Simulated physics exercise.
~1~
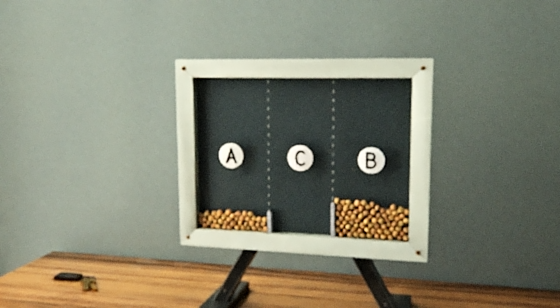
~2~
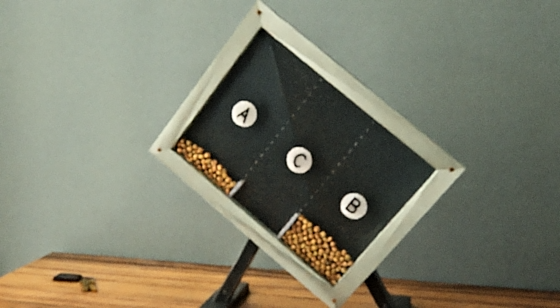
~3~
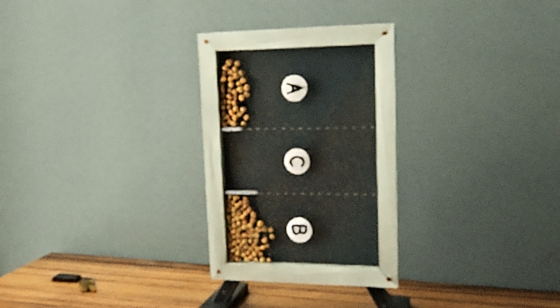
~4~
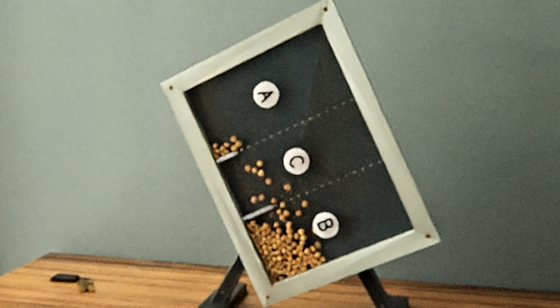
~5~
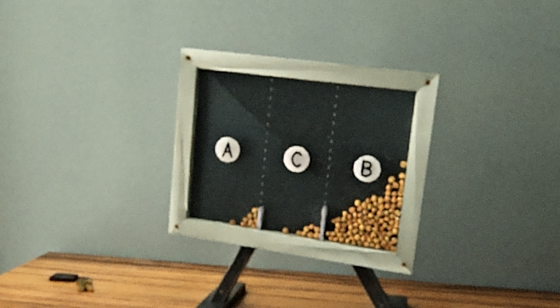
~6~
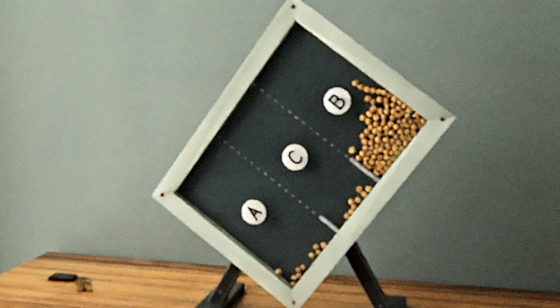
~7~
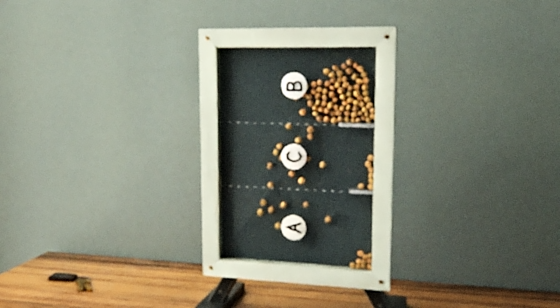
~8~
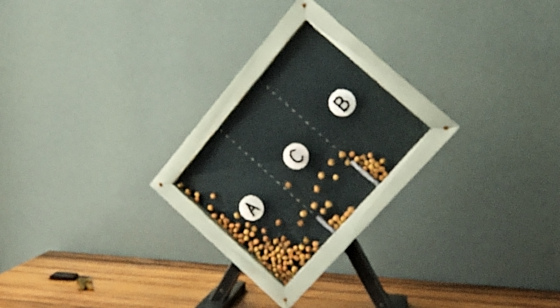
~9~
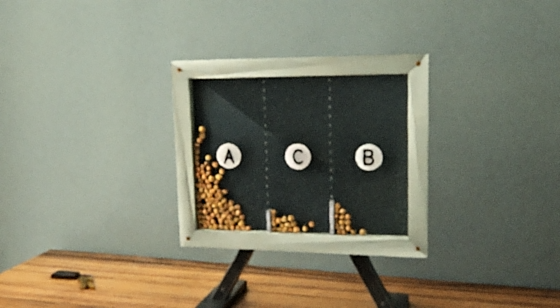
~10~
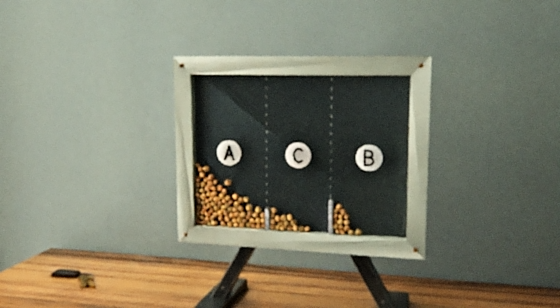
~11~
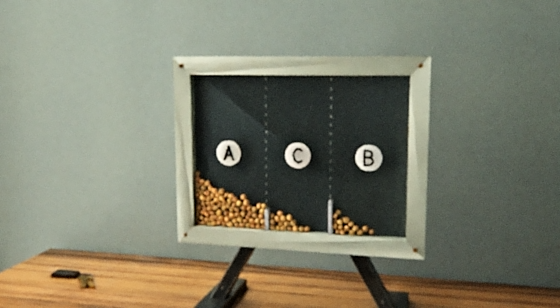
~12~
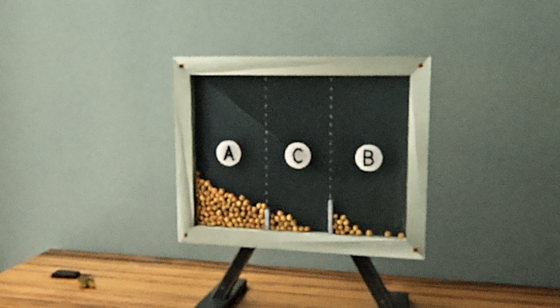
A dark, pale-framed box marked A, C and B from left to right stands on black legs on a wooden table against a grey-green wall, seen from the front by a slightly swaying camera. Golden beads lie in A and, more thickly, in B. The box turns clockwise onto its side, then swings back through level, beads spilling and heaping in B. It continues anticlockwise onto its other side, and beads tumble down towards A. Finally it returns to level and the beads settle, most in A, with small piles in C and B.
